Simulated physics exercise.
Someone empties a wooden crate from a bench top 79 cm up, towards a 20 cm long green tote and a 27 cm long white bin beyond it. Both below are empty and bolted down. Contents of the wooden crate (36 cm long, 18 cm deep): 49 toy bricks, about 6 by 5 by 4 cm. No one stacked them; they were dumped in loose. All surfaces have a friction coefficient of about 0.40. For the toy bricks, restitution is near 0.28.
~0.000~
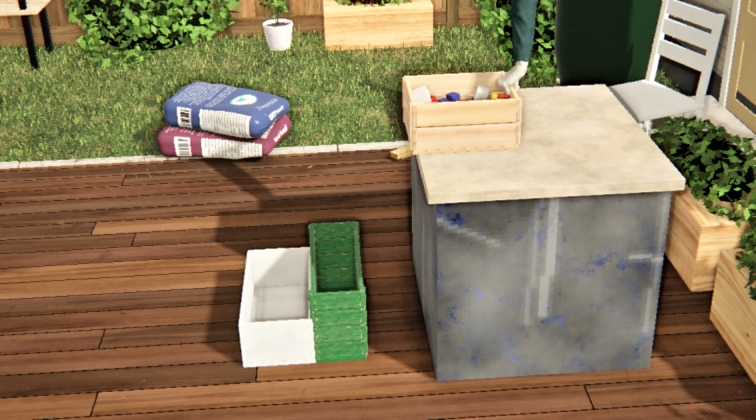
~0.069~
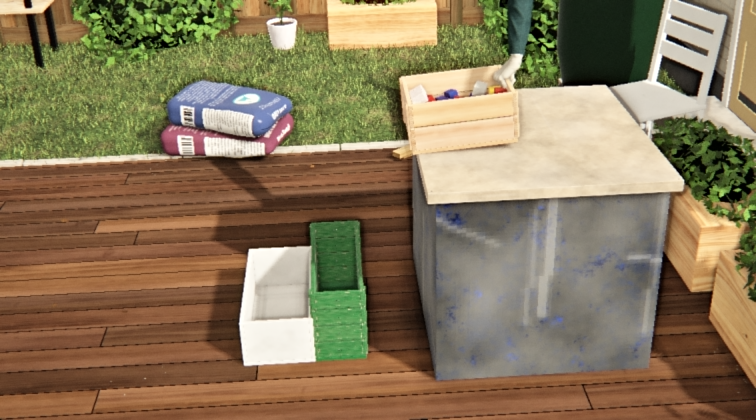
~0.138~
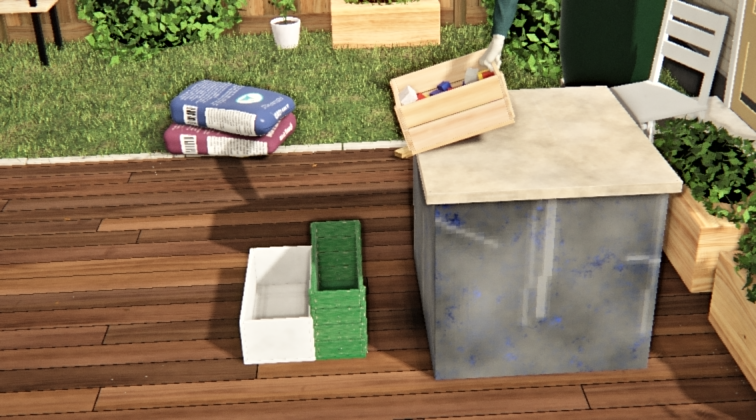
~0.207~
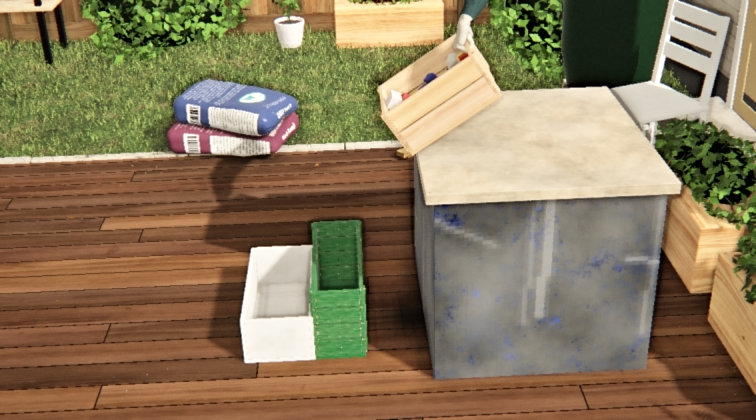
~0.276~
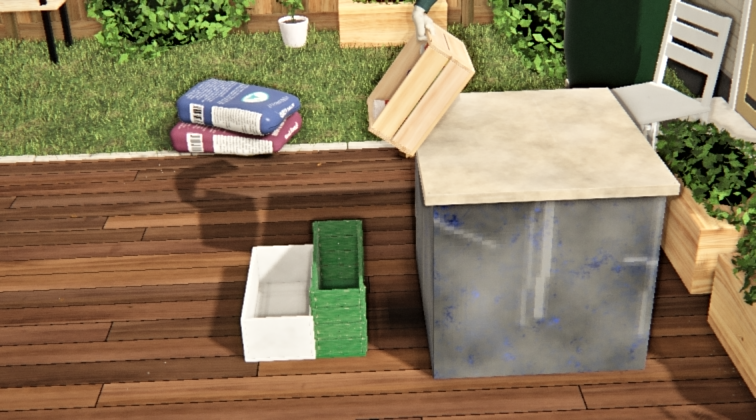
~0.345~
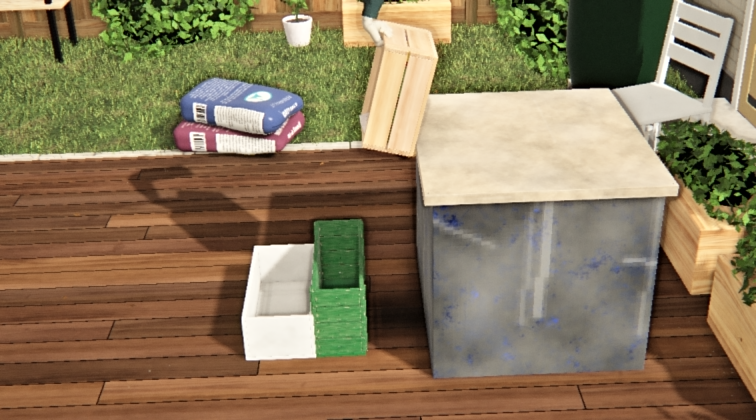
Wooden crate of small colourful items tilting steeply leftward at a bench top's edge, a gloved hand gripping its raised end.
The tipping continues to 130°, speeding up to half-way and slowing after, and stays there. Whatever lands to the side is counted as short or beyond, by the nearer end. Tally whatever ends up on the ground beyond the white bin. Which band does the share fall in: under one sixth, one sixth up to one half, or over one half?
One sixth up to one half.
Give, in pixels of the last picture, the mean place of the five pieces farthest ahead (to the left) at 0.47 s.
I'd put them at about (337, 96).
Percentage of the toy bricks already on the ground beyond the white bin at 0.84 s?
Estimated fraction: Some 30 percent.
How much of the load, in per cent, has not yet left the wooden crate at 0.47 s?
Share still inside is roughly 100 %.
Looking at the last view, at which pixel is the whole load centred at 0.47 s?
At roughly (365, 116).
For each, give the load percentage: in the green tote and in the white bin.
Around 35 per cent and 35 per cent, in that order.
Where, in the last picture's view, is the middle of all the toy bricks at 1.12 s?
The middle lies close to (276, 311).
After 0.47 s, tilt 111°; 48 still in the wooden crate and 1 in the air.
After 0.62 s, tilt 130°; 10 still in the wooden crate and 39 in the air.
After 0.84 s, tilt 130°; 13 in the green tote, 14 in the white bin, 14 on the ground beyond the white bin and 8 in the air.
Outcome (at 1.12 s), 17 in the green tote, 17 in the white bin and 15 on the ground beyond the white bin. Asked share, 15 of 49, 31 per cent.
